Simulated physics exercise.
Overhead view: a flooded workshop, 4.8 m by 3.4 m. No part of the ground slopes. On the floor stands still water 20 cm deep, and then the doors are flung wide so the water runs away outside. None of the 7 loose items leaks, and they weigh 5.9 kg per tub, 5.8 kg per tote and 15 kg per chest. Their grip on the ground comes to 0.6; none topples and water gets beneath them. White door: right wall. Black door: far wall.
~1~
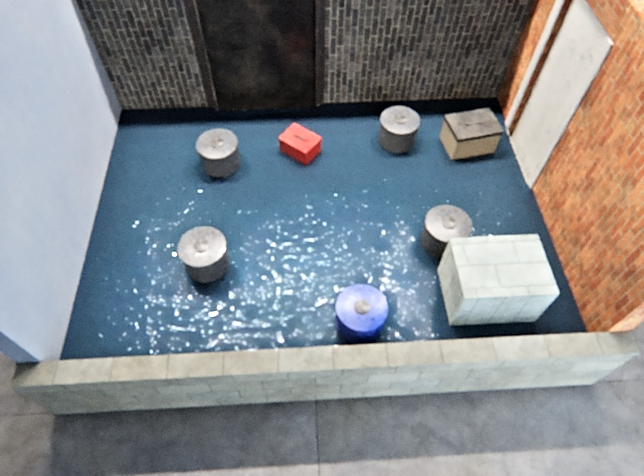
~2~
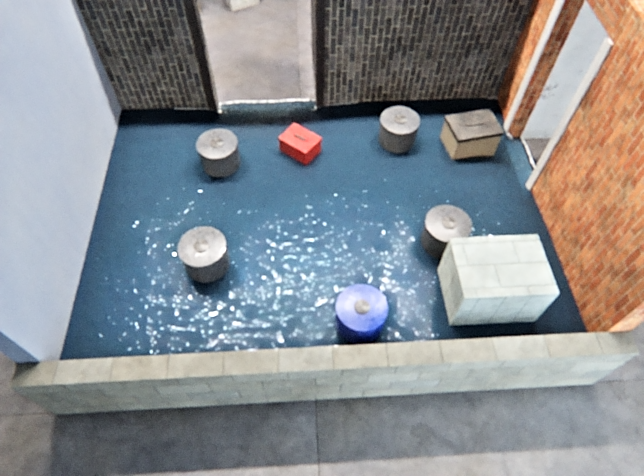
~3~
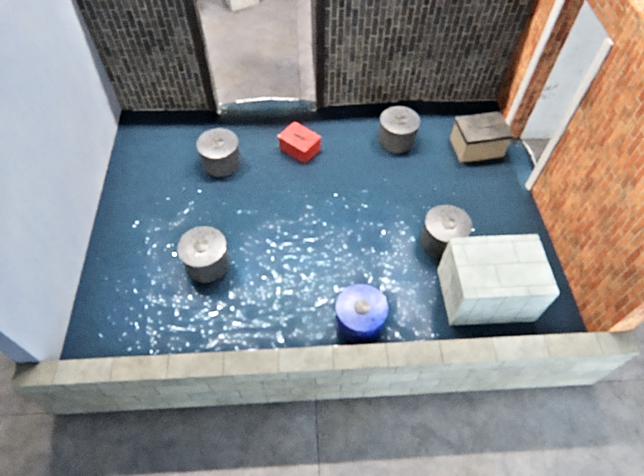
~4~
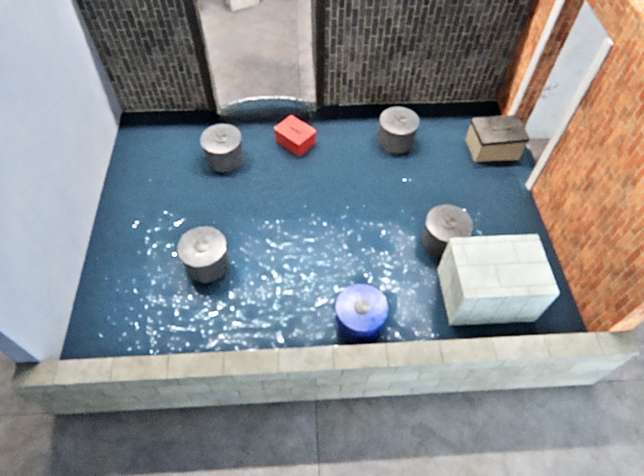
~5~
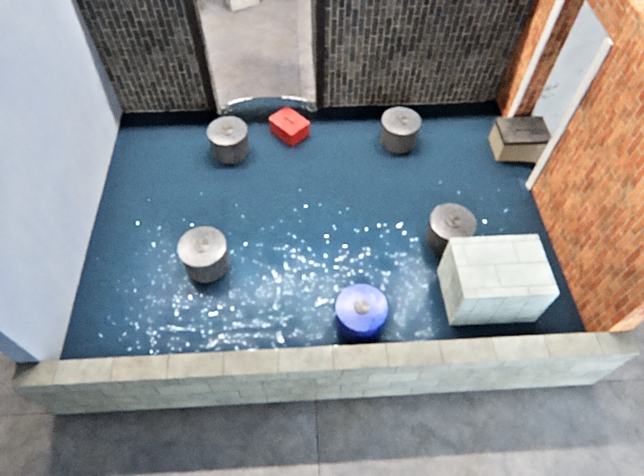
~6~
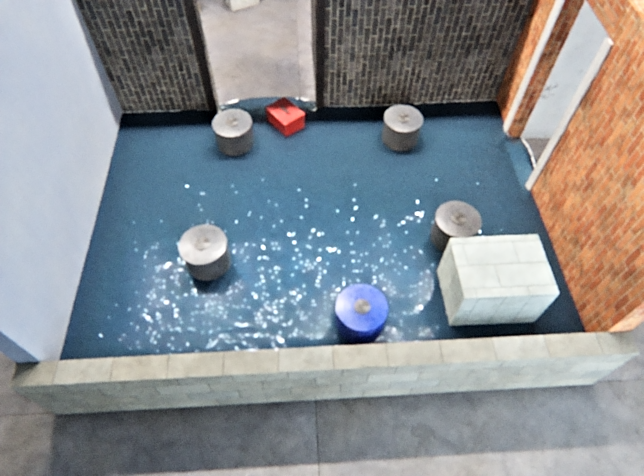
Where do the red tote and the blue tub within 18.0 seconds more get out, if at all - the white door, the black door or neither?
Here is where each ends up: The red tote - black door, the blue tub - neither.
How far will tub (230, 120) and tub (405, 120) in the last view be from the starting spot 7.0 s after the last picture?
First named - gone out; second named - 80 cm.
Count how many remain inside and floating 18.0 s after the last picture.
The count is 1.
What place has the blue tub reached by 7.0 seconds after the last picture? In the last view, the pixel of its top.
Its top ends up at around (382, 267).
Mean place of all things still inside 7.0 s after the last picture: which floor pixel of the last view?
It sits at about (362, 201).
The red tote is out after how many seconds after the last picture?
0.5 s.
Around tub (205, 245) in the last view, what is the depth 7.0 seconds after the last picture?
Depth: Near 11 cm.
Then, 2.0 s after the last picture the red tote has gone out by the black door; the blue tub is near (374, 291), 0.2 m from its start, afloat; 3 of 7 are out; 4 afloat.
Then, 7.0 s after the last picture the red tote has gone out by the black door; the blue tub is near (382, 267), 0.5 m from its start, afloat; 4 of 7 are out; 3 afloat.
Then, 14.0 s after the last picture the red tote has gone out by the black door; the blue tub is near (405, 219), 1.2 m from its start, afloat; 6 of 7 are out; 1 afloat.
Then, 18.0 s after the last picture the red tote has gone out by the black door; the blue tub is near (415, 188), 1.6 m from its start, afloat; 6 of 7 are out; 1 afloat.
